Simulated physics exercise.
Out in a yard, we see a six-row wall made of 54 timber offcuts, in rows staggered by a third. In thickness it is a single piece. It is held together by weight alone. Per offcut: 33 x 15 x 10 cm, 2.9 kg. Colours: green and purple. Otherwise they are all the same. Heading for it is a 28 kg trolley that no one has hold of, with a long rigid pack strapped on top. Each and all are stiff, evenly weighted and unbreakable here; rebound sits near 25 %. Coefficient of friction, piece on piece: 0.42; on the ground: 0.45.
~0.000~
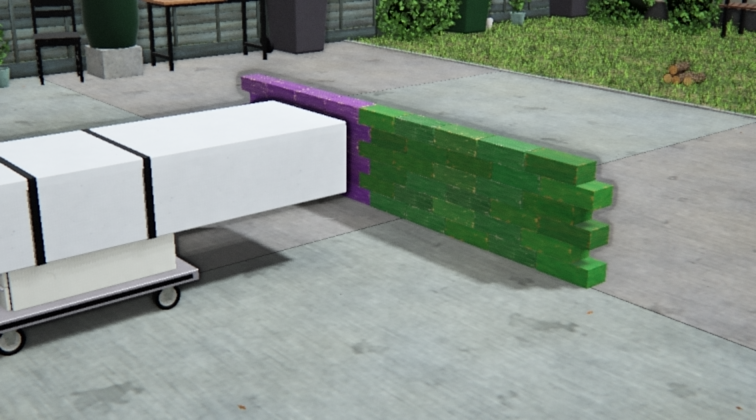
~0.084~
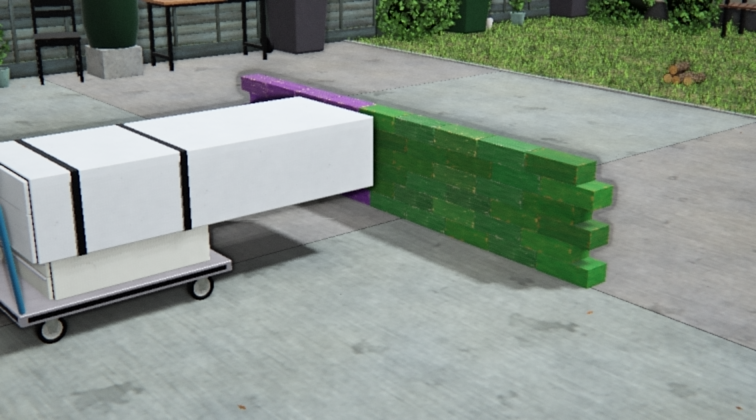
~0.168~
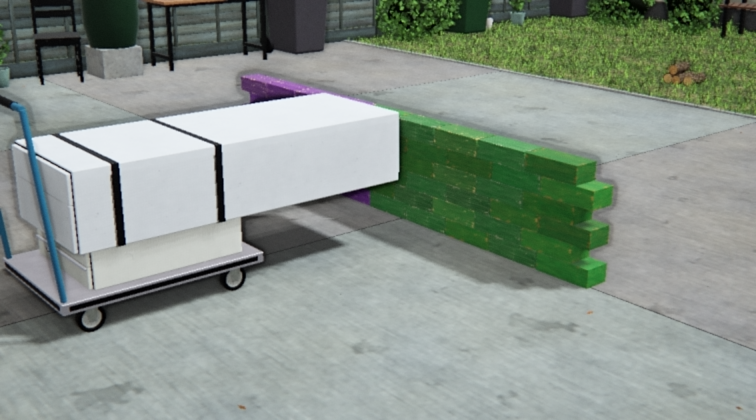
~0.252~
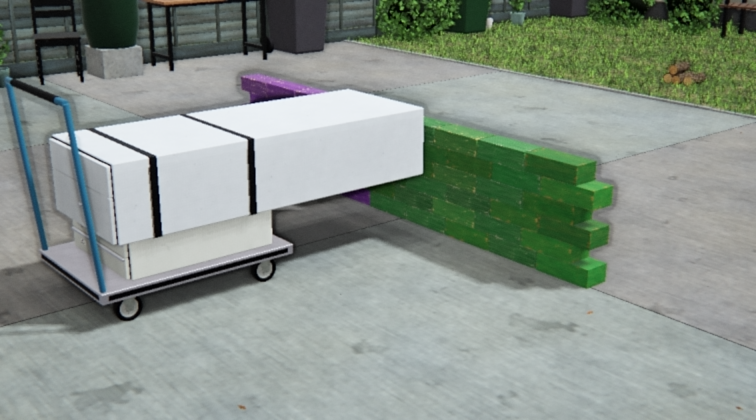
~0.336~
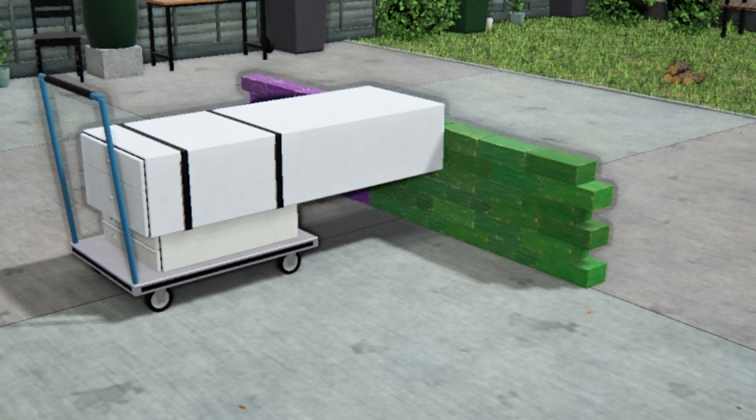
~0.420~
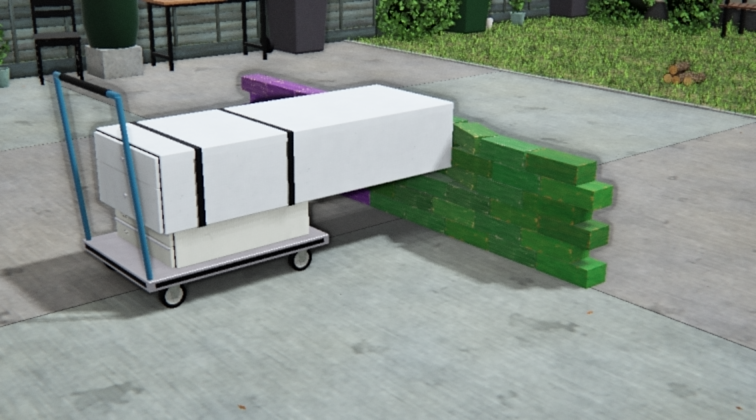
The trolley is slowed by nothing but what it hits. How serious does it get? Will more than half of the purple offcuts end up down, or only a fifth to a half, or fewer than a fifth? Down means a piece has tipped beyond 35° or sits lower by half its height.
Fewer than a fifth of them.
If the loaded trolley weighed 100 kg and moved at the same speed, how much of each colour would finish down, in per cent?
Result: Green 40 and purple 10 in a hundred.
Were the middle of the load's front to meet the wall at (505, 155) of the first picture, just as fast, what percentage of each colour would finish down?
Green 40 %, purple 0 %.
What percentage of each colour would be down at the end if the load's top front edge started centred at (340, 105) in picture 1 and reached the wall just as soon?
Down at the end: Green 40 per cent, purple 10 per cent.
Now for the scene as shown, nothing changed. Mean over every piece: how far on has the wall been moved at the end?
Roughly 15 cm.
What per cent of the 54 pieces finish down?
25%.
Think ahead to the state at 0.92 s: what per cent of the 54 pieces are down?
25 %.
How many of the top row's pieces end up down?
The number comes to 5.
By 0.62 s, load 22 cm past the wall's line, still rolling; none of the 24 purple offcuts down (6 of 54 in all colours); top purple offcut unmoved; top green offcut tilted 41°, 16 cm lower.
By 0.92 s, load 40 cm past the wall's line, still rolling; 2 of the 24 purple offcuts down (13 of 54 in all colours); top purple offcut unmoved; top green offcut upside down.
When it is over (1.9 s), load 85 cm past the wall's line, still rolling; 2 of the 24 purple offcuts down (13 of 54 in all colours); top purple offcut unmoved; top green offcut upside down. That is 8 per cent. In pixels of the last frame, middles, top purple offcut near (319, 101), top green offcut near (454, 160).
